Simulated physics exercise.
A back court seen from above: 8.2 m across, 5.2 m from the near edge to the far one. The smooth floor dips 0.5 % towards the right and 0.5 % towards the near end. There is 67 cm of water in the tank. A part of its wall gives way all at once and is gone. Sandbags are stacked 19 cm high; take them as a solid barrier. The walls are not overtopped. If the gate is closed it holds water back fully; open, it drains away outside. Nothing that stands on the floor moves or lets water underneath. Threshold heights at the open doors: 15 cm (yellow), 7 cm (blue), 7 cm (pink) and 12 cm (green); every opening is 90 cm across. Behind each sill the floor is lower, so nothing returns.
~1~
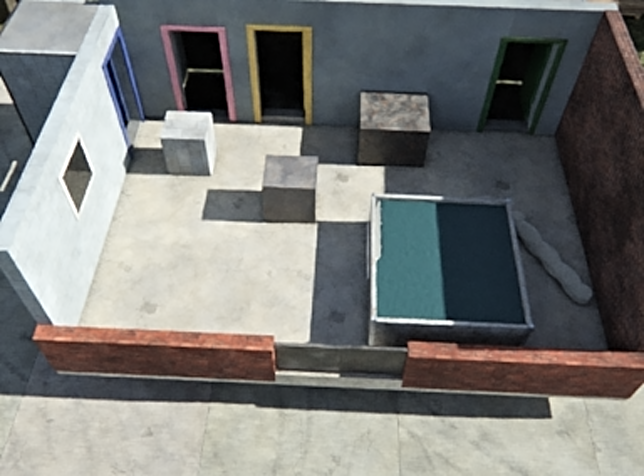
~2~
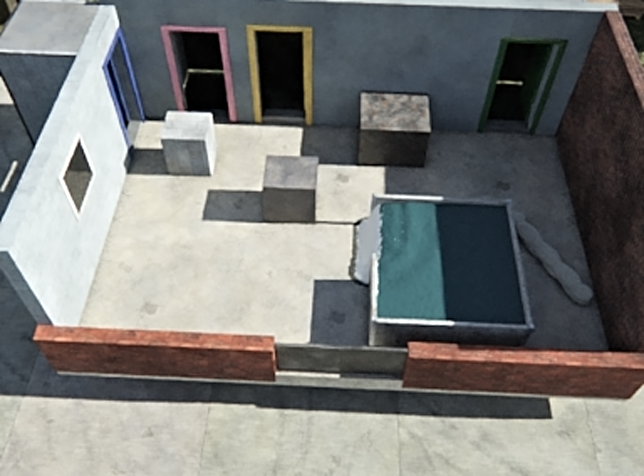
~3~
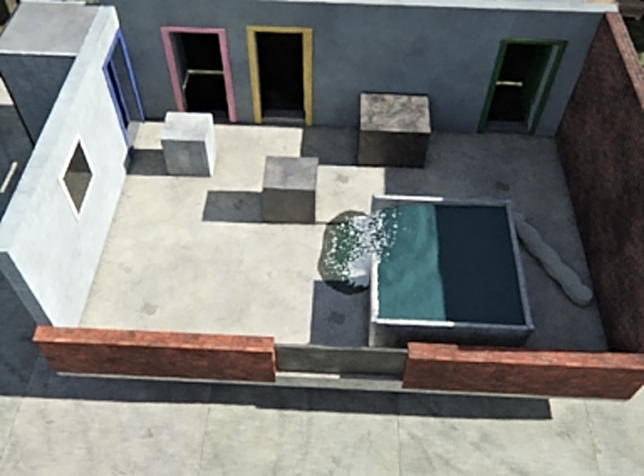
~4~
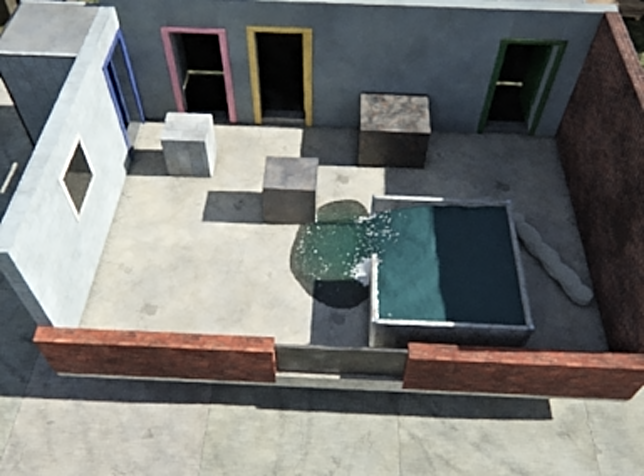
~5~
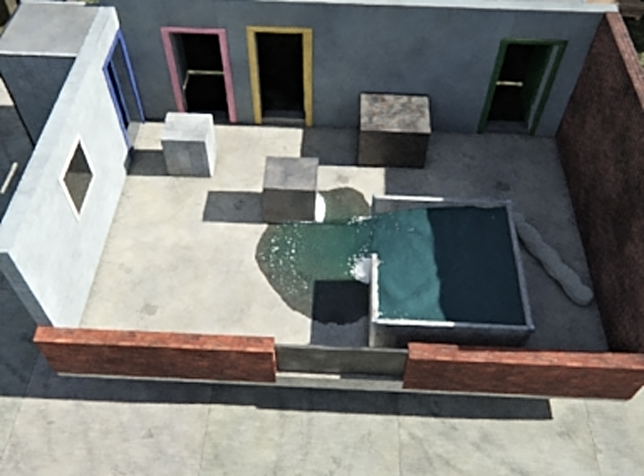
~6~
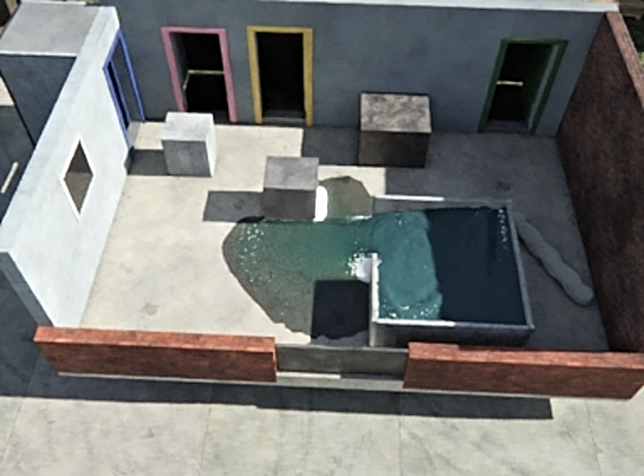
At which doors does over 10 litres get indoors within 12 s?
Door by door: At the yellow door it keeps below the limit; at the blue door it exceeds the limit; at the pink door it passes the limit; at the green door it stays under the limit.
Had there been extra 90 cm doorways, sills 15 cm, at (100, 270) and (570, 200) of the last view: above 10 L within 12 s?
In that order: Past it, under.
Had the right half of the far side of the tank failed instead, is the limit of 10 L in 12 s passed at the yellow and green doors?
Then: Yellow not over, green over.
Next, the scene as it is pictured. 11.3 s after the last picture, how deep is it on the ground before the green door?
About 3.5 cm.
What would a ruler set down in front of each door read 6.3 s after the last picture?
Depths in cm: Yellow 8, blue 16, pink 15, green 1.
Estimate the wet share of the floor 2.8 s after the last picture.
About 60 per cent.
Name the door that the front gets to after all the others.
Last comes the green one.
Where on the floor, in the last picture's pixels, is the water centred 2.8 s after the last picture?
Around (315, 257).
Then, 0.7 s after the last picture water covers 35 % of the floor and is deepest (42 cm) near (317, 223); yellow door not reached, blue door not reached, pink door not reached, green door not reached.
Then, 1.5 s after the last picture water covers 50 % of the floor and is deepest (36 cm) near (317, 223); yellow door 13 cm at the sill, 0 L in, blue door not reached, pink door not reached, green door not reached.
Then, 2.8 s after the last picture water covers 60 % of the floor and is deepest (31 cm) near (72, 350); yellow door 11 cm at the sill, 1 L in, blue door 6 cm at the sill, 0 L in, pink door 4 cm at the sill, 0 L in, green door 1 cm at the sill, 0 L in.
Then, 6.3 s after the last picture water covers 80 % of the floor and is deepest (18 cm) near (144, 124); yellow door 8 cm at the sill, 1 L in, blue door 16 cm at the sill, 101 L in, pink door 15 cm at the sill, 49 L in, green door 1 cm at the sill, 0 L in.
Then, 11.3 s after the last picture water covers 95 % of the floor and is deepest (15 cm) near (356, 343); yellow door 9 cm at the sill, 1 L in, blue door 8 cm at the sill, 160 L in, pink door 9 cm at the sill, 84 L in, green door 4 cm at the sill, 0 L in.
